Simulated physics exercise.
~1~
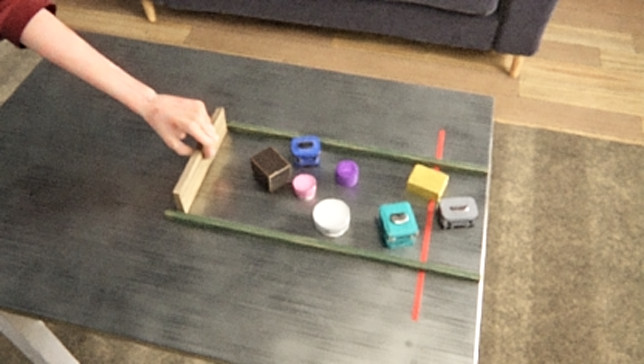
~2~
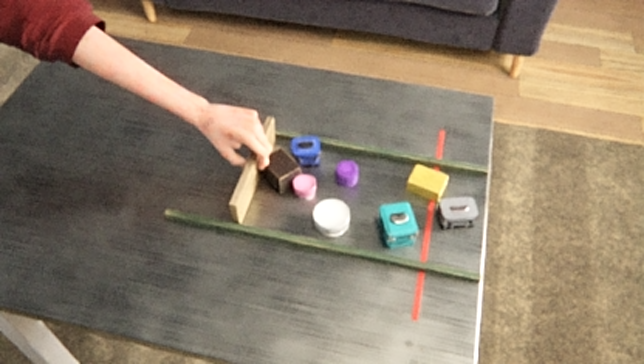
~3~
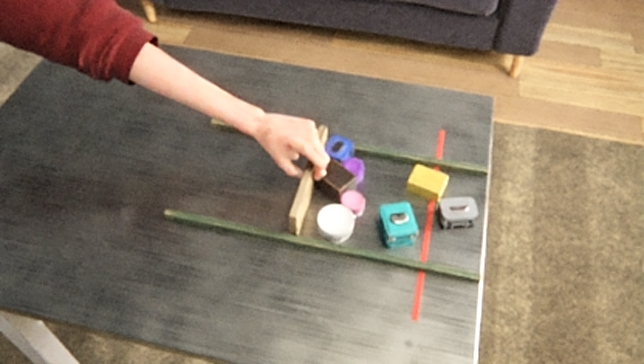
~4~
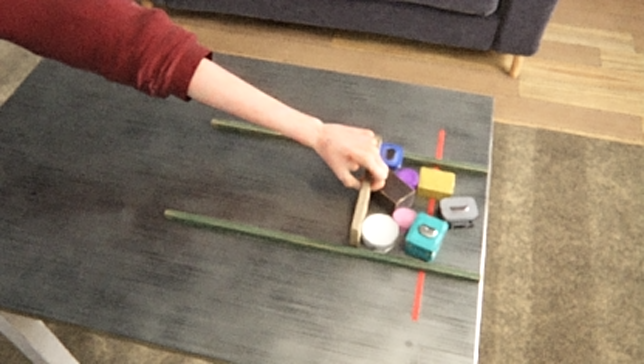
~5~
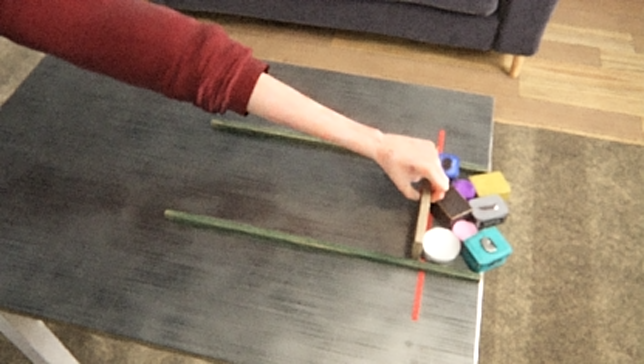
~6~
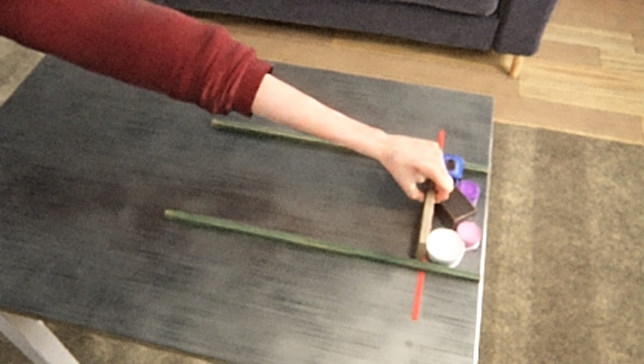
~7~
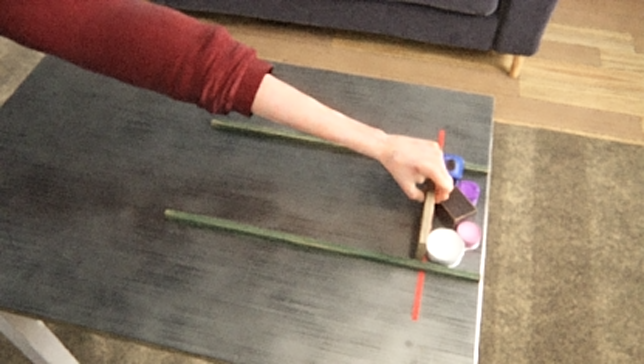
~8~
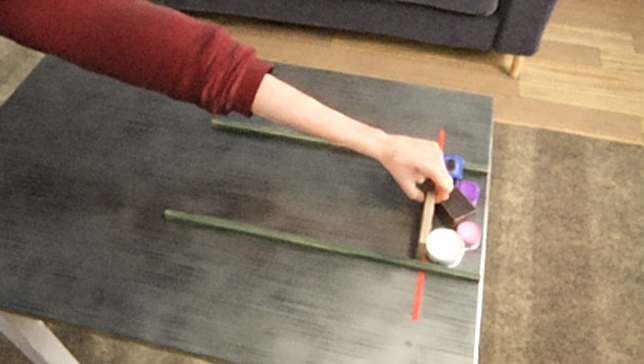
A hand pushes a board right to the tape, and three things drop off the table.
